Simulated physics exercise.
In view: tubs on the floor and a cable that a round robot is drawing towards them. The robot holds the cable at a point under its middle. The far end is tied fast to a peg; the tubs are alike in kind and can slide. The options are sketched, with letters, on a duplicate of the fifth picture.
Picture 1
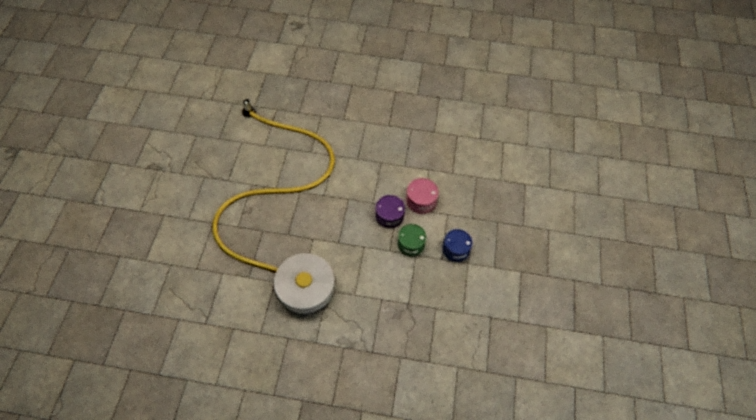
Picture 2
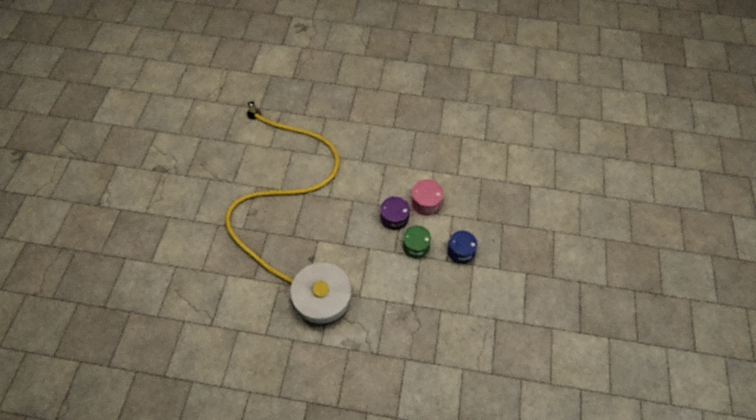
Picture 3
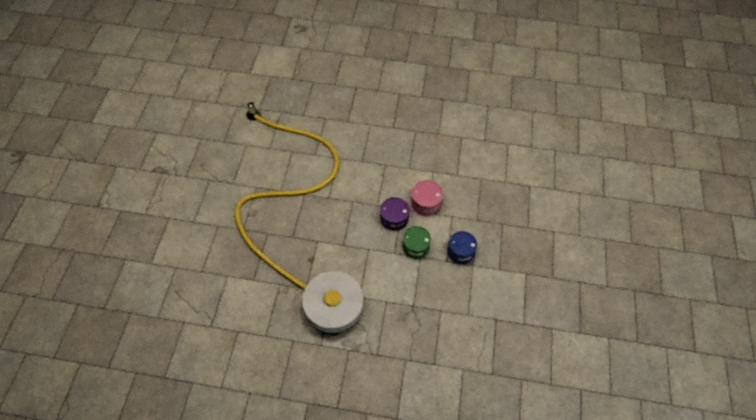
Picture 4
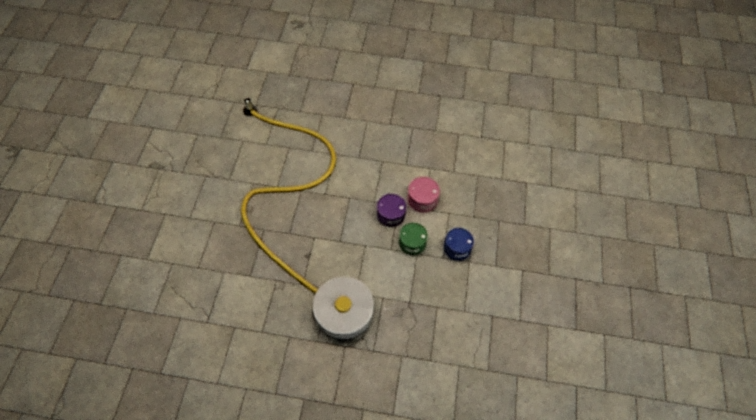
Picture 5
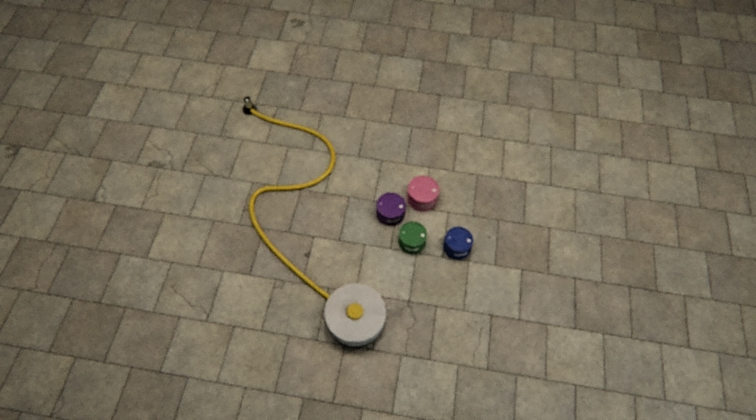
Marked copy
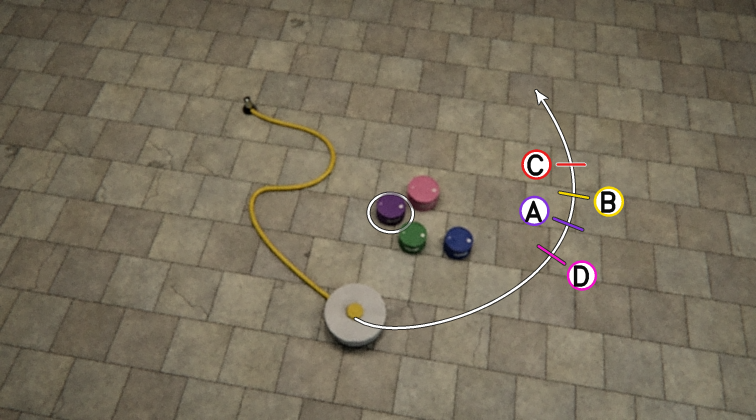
White round robot sliding down and to the right across paving, pulling a curved yellow cable beside four motionless coloured tubs.
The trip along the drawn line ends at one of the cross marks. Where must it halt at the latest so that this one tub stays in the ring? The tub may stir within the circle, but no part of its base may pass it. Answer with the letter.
Stop at A.
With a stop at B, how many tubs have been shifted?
By then, four.
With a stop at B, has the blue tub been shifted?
Yes.
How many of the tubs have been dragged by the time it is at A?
Two.
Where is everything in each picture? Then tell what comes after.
Peg (248, 107); green tub (412, 240); purple tub (390, 211), in the first frame.
Robot (322, 293); pink tub (427, 197), in the second frame.
Robot (333, 302); peg (252, 110), in the third frame.
Robot (344, 308); purple tub (391, 210), in the fourth frame.
Robot (355, 315); blue tub (458, 243); peg (249, 104); green tub (413, 238), in the fifth frame.
On the marked copy, A at (568, 224); B at (574, 195); C at (571, 165); D at (552, 255); the ring at (391, 213); the route from (356, 319) via (554, 252) to (536, 91).
With A. Early on, robot (451, 316); purple tub (391, 209).
Further on, robot (531, 275); purple tub (391, 209).
At the end, robot (571, 219); green tub (422, 224); purple tub (391, 209); blue tub (460, 226); the purple tub is still in its ring.
As for the rest, B drags the ringed tub to (401, 197); C drags the ringed tub to (406, 187); D is safe but short.
